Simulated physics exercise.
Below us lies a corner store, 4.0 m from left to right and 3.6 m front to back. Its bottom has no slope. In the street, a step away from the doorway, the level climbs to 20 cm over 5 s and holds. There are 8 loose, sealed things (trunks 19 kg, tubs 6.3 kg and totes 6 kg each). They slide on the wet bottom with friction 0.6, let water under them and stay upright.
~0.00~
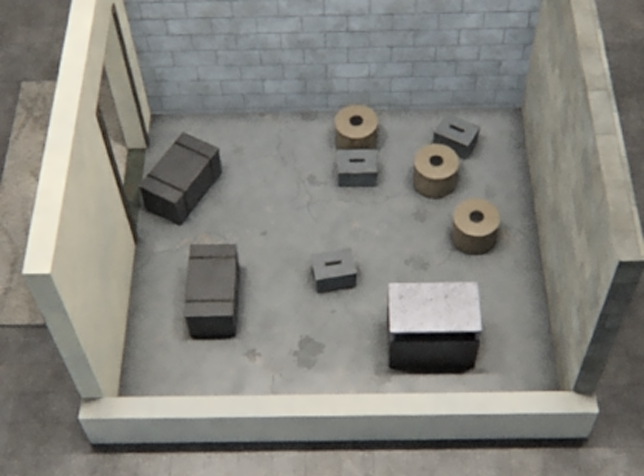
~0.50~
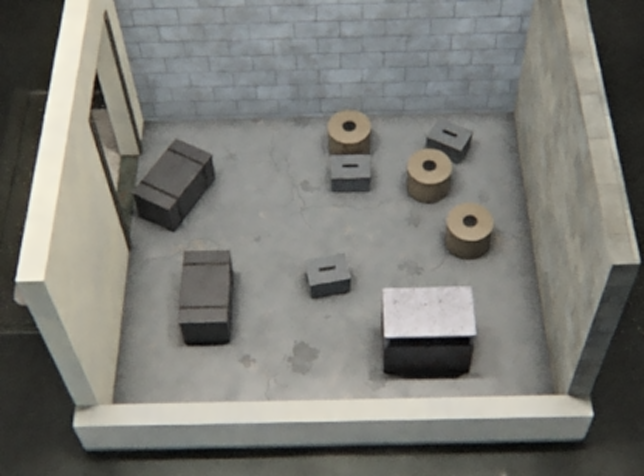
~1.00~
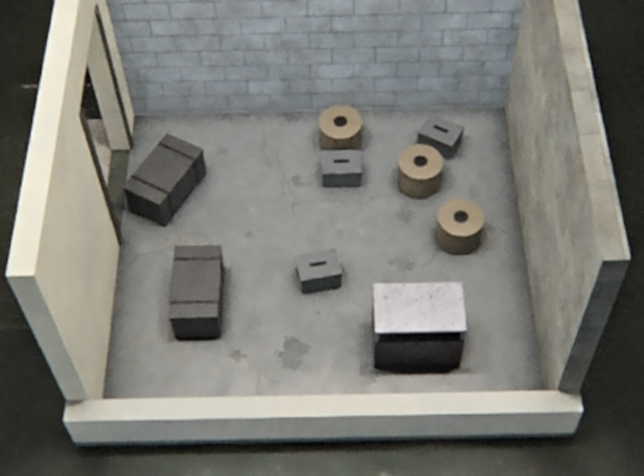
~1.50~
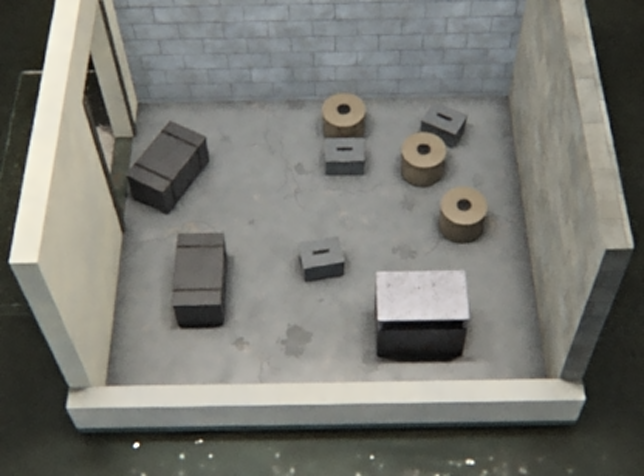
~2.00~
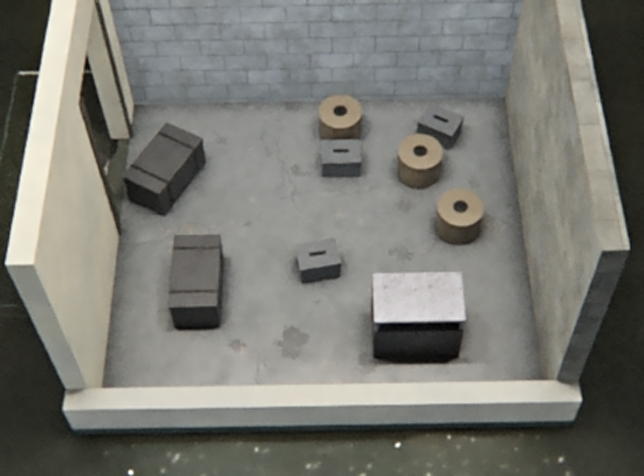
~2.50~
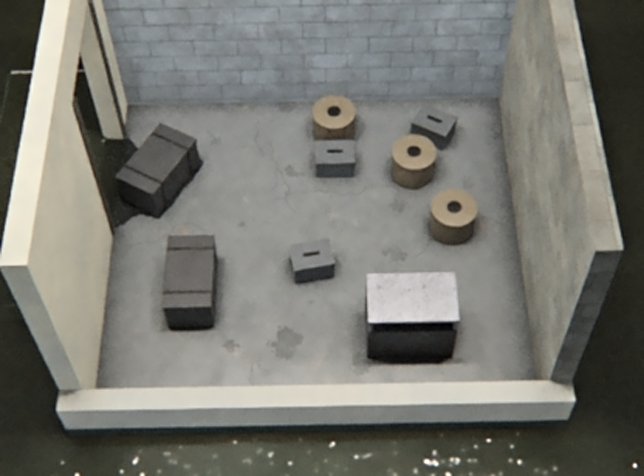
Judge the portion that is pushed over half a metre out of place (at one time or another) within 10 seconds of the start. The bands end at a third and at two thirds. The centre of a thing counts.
That comes to two thirds or more.
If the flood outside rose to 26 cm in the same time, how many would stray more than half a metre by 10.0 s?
Then 7.
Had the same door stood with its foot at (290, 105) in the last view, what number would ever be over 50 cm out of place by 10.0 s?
Then 4.
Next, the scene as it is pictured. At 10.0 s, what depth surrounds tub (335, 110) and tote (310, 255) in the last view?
About 12 and 4 cm.
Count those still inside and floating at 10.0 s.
I count 6.
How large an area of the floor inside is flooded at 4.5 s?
Some 3.0 m2.
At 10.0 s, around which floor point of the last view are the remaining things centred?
Near (415, 276).
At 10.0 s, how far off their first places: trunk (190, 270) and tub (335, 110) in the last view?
In turn: 0 cm, 140 cm.
After 3.5 s 0 of 8 are over 50 cm from their spots; 0 afloat.
After 4.5 s 1 of 8 are over 50 cm from their spots; 0 afloat.
After 7.0 s 2 of 8 are over 50 cm from their spots; 2 afloat.
After 10.0 s 7 of 8 are over 50 cm from their spots, and 7 have been at some point; 6 afloat.
